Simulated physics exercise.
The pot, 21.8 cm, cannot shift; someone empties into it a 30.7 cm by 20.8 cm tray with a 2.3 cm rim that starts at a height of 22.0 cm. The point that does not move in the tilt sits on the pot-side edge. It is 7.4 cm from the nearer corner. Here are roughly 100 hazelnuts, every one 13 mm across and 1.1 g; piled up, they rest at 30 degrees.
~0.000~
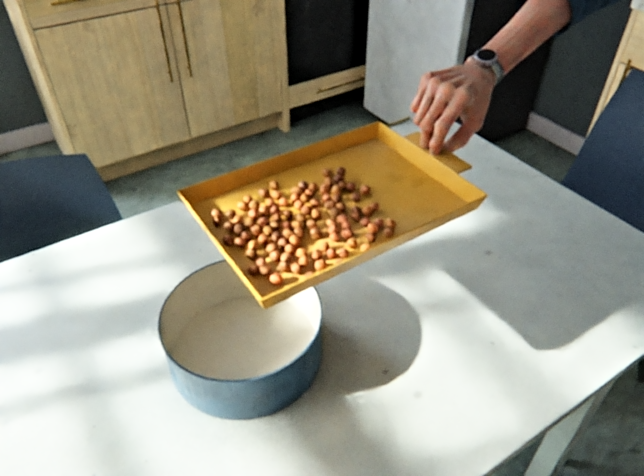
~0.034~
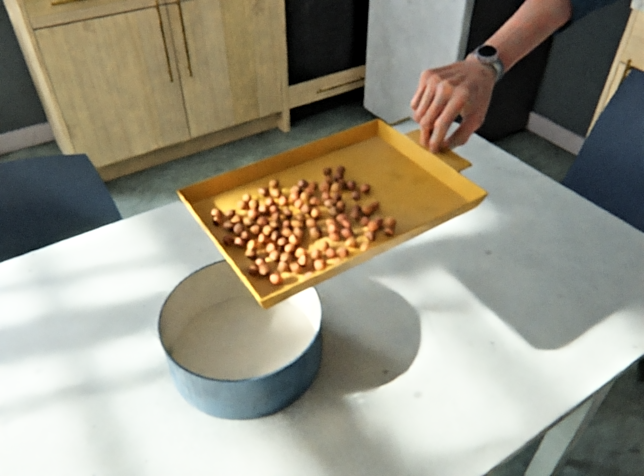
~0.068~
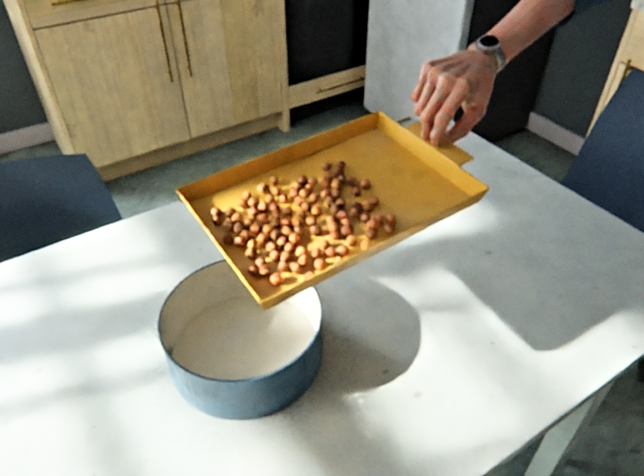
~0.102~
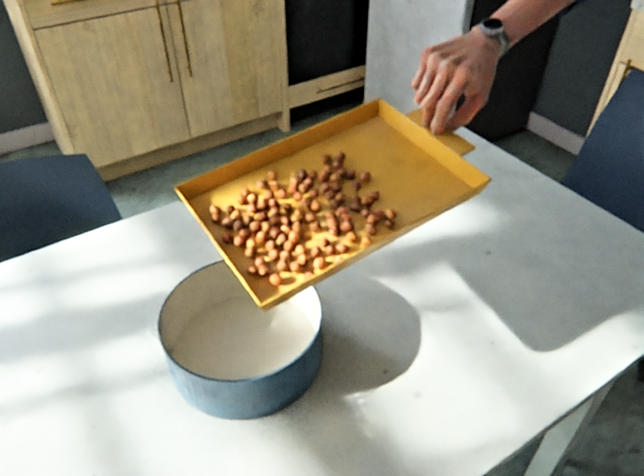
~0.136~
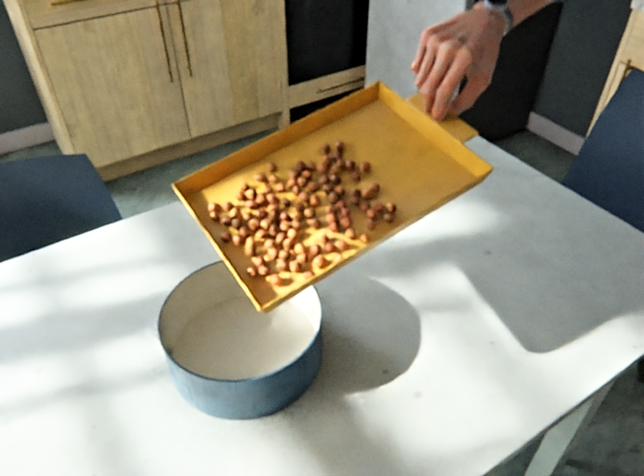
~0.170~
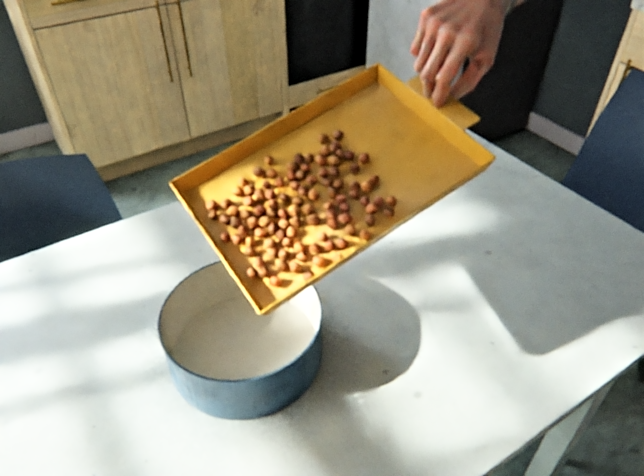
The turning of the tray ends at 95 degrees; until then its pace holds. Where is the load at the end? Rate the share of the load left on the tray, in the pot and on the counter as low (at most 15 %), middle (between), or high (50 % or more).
Tray - low, pot - low, counter - high.
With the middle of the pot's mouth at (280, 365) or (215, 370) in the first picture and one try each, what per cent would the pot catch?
About 95 percent the first time and about 95 percent the second.
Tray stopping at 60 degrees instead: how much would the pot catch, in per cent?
0 %.
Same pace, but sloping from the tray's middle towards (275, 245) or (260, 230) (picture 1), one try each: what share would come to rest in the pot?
First try: About 20 percent; second try: About 55 percent.
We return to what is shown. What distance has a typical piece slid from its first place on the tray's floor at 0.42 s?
5 cm.
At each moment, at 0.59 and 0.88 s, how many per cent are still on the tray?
About 90, 5.
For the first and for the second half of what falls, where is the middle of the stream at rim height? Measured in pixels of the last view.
Around (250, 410), then around (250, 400).
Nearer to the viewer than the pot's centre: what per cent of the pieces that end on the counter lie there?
Roughly 100 percent of the spill.
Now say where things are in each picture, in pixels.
The first frame shows tray tilt 0 degrees, front corners at (263, 293) and (480, 194); middle of the pieces at (301, 218); pot at (241, 312).
The second frame shows tray tilt 1 degrees, front corners at (263, 294) and (480, 192); middle of the pieces at (301, 217).
The third frame shows tray tilt 3 degrees, front corners at (263, 295) and (482, 187), lowest corner left front; middle of the pieces at (301, 215).
The fourth frame shows tray tilt 7 degrees, front corners at (263, 298) and (483, 179), lowest corner left front; middle of the pieces at (301, 211).
The fifth frame shows tray tilt 12 degrees, front corners at (262, 301) and (486, 168), lowest corner left front; middle of the pieces at (300, 206).
The sixth frame shows tray tilt 17 degrees, front corners at (262, 305) and (487, 157), lowest corner left front; middle of the pieces at (298, 202); pot at (241, 312). Its pace works out near 155 degrees a second.
After 0.42 s, tilt 56 degrees; the tray holds 100 %, the pot 0 %.
After 0.59 s, tilt 83 degrees; the tray holds 90 %, the pot 0 %.
After 0.88 s, tilt 95 degrees; the tray holds 5 %, the pot 5 %.
By 1.9 s all is still; tray 0 %, pot 5 %, counter 95 %.
